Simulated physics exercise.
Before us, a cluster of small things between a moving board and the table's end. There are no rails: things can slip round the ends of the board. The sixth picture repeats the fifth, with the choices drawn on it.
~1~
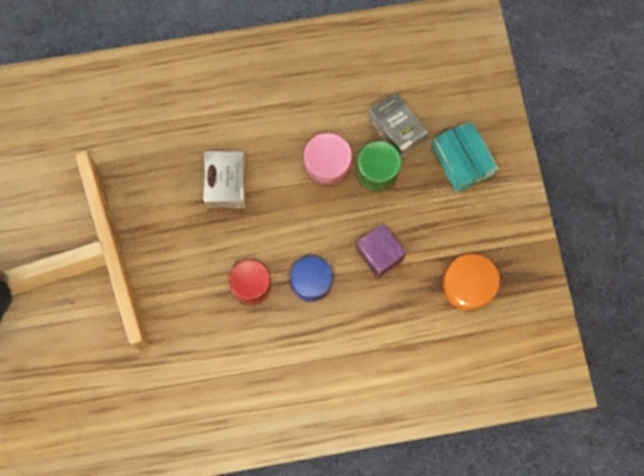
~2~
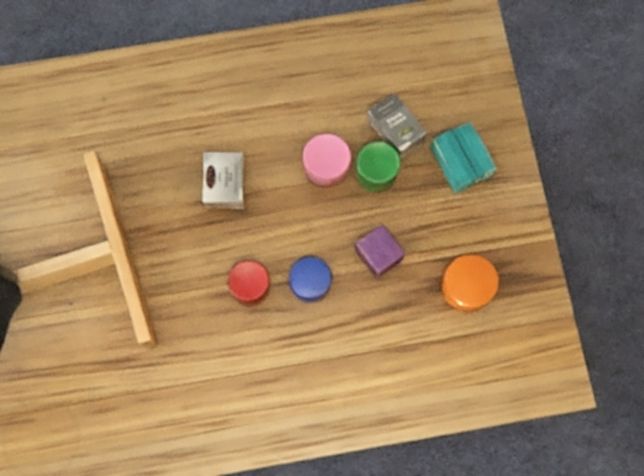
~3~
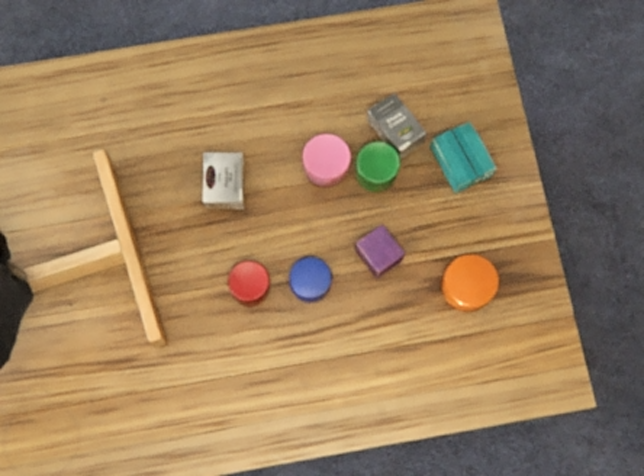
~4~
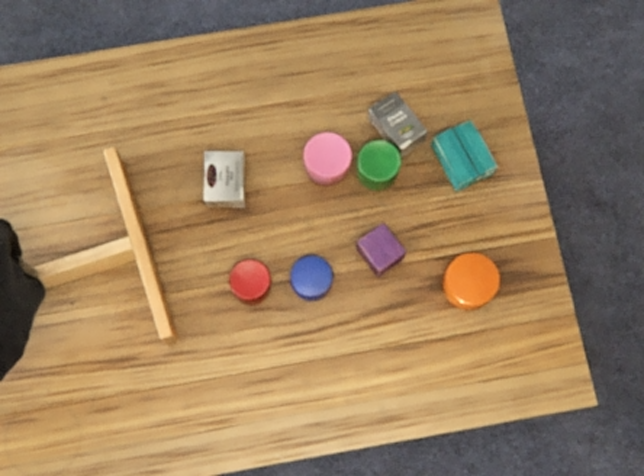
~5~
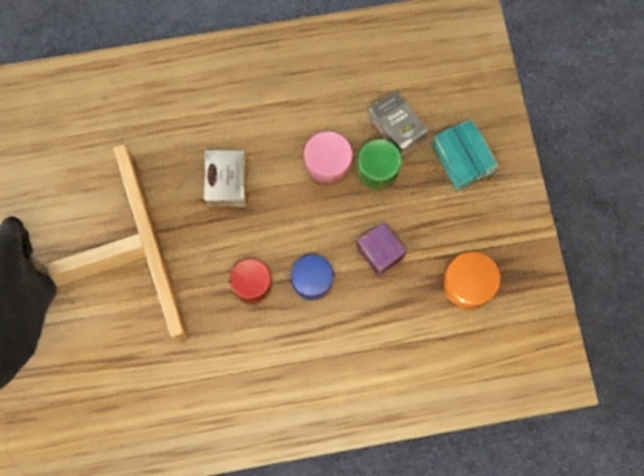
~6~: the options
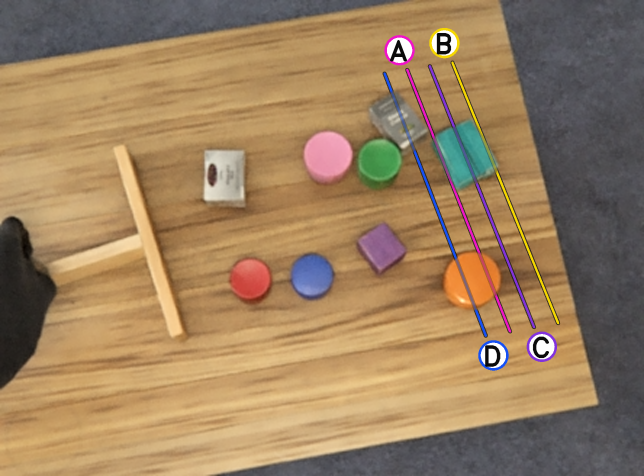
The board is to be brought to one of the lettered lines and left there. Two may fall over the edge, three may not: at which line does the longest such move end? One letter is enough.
No farther than C.
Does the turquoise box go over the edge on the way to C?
By then, yes.
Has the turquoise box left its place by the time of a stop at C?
Yes.
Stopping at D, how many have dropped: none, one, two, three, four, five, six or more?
The count is none.
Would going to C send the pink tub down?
By then, no.
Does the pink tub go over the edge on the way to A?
By then, no.
On the copy, A at (457, 196); B at (503, 188); C at (480, 192); D at (434, 200).
On C. First, board (269, 217); white packet (277, 167); blue tin (350, 274).
Then, board (390, 197); turquoise box (477, 157); grey packet (448, 92).
Finally, board (482, 181); turquoise box over the edge; purple block (550, 208); one fallen.
By contrast, A is within the limit but short; B drops three; D is within the limit but short.
